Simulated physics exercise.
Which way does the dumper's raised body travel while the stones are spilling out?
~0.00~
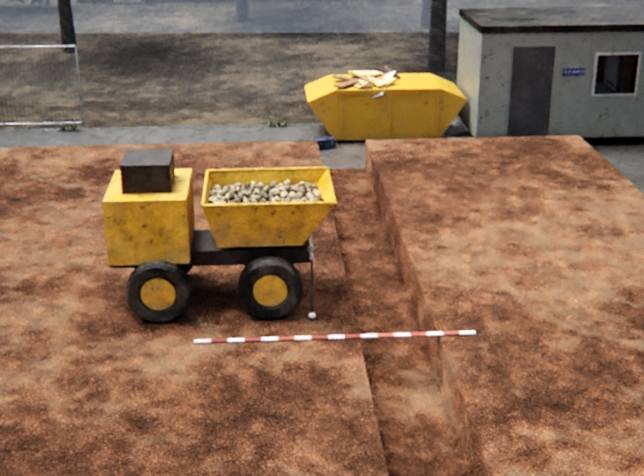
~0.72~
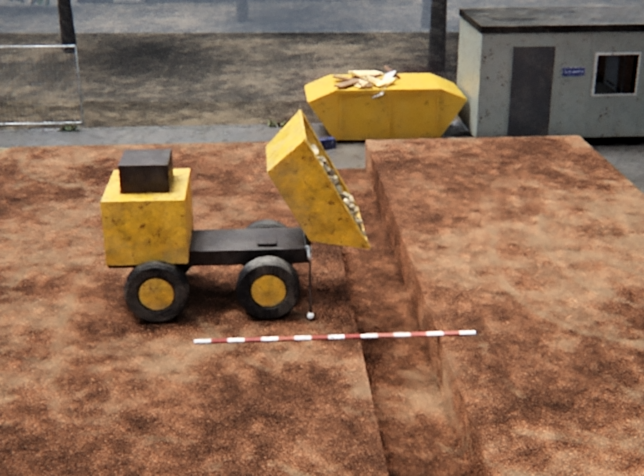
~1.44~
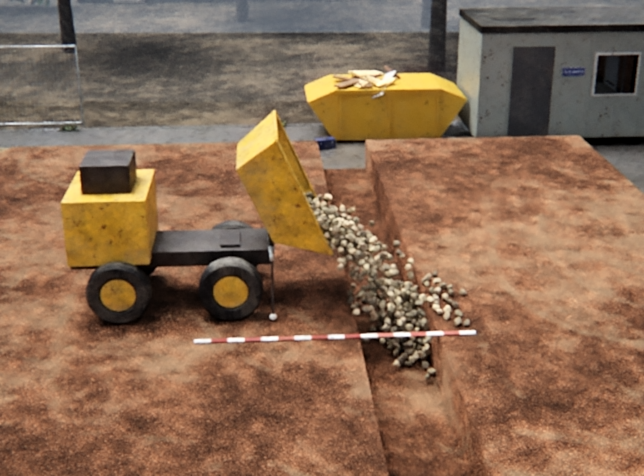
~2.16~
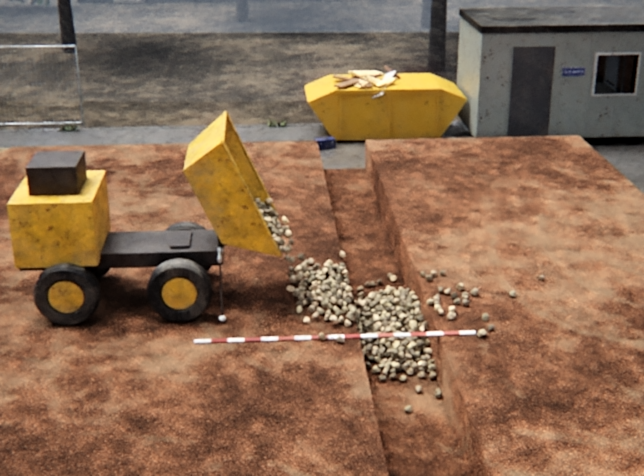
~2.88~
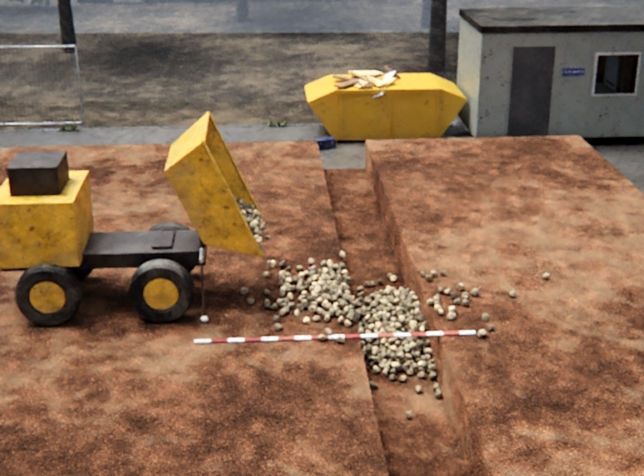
It travels to the left, carried along as the dumper rolls away from the trench.
To begin with, a yellow dumper stands on reddish ground, its open body full of pale stones, with a trench to its right and a red and white staff lying in front. The body tips steeply to the right, while most of the stones are still inside. Then the stones pour out toward the trench as the dumper rolls left with its body still raised. The machine backs off farther, leaving a trail of stones short of the trench. By the end, a large heap lies in the trench, a few stones are scattered beyond it, and some remain in the tilted body.
